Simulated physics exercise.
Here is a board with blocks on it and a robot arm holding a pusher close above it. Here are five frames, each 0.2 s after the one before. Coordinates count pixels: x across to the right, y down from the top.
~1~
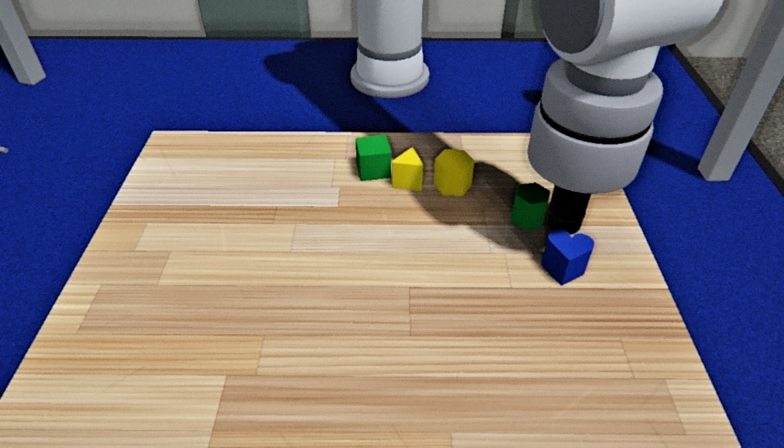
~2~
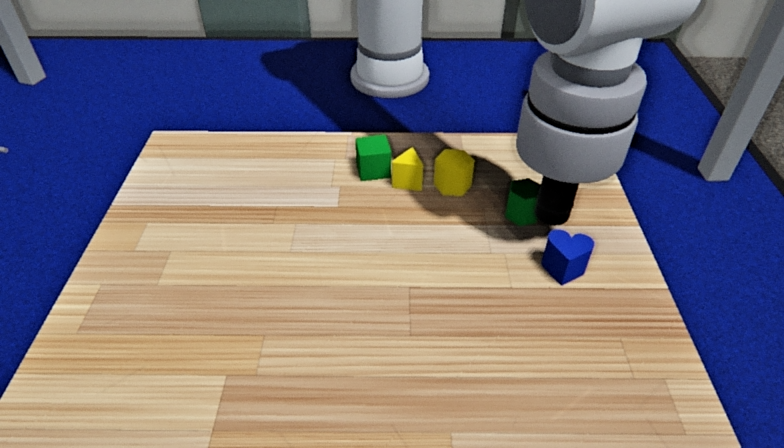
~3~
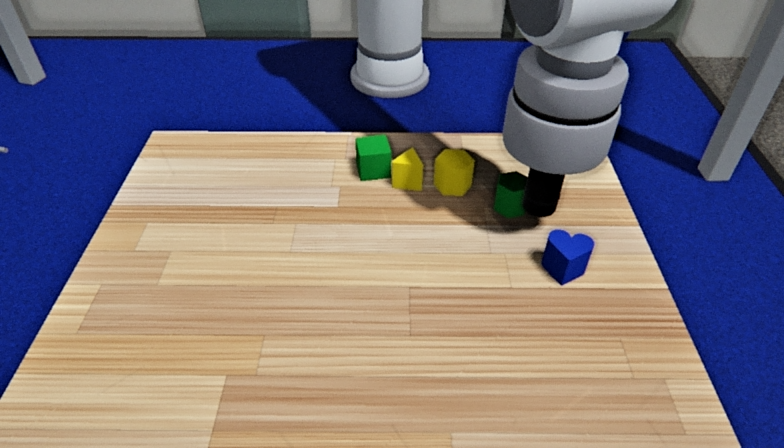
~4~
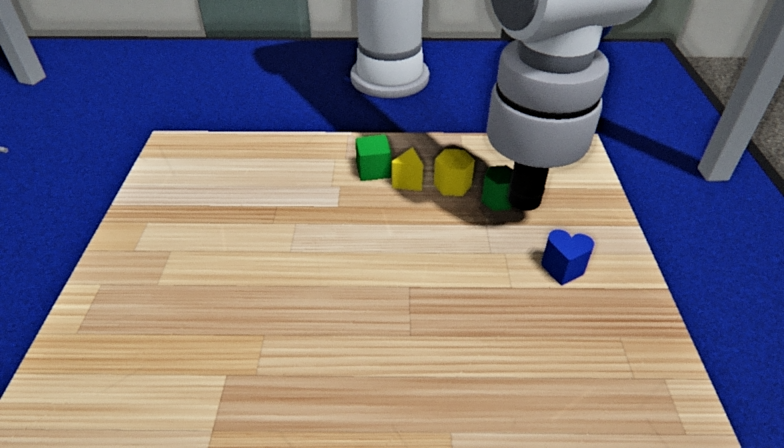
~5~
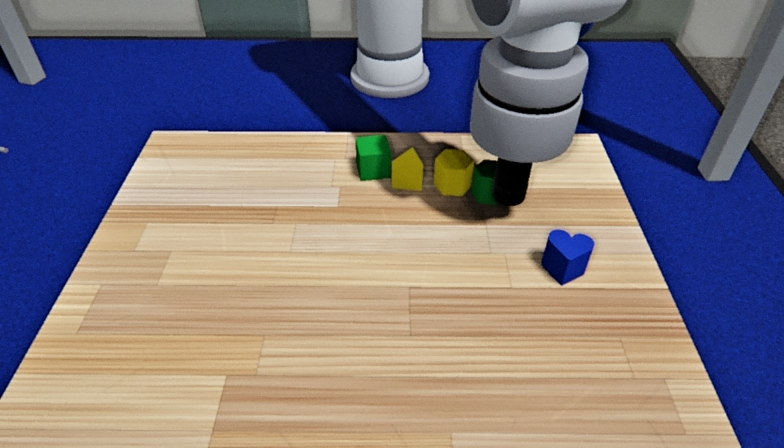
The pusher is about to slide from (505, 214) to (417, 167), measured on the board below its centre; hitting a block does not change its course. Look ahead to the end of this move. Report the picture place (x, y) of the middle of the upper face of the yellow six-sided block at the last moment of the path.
Somewhere near (398, 128).
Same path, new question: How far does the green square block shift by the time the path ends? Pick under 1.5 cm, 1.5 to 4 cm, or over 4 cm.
The under 1.5 cm band.
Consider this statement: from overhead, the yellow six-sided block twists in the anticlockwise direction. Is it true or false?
The claim holds.
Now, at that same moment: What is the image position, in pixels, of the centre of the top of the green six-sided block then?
At (473, 146).
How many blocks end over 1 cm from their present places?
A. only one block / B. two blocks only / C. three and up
The correct letter is B.
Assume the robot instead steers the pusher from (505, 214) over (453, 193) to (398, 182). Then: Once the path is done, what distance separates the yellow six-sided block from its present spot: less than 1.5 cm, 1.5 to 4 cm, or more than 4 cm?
That one ends up more than 4 cm from where it is now.
The first path, step by step. One third of the way, pusher (476, 180); yellow six-sided block (444, 151), turned 40° anticlockwise; green six-sided block (478, 152), turned 55° clockwise.
Two thirds of the way, pusher (446, 164); yellow six-sided block (424, 141), turned 40° anticlockwise; green six-sided block (473, 146), turned 90° clockwise.
At the end, pusher (418, 150); green square block not moved; yellow triangle not moved; yellow six-sided block (398, 128), turned 40° anticlockwise; green six-sided block (473, 146), turned 90° clockwise.
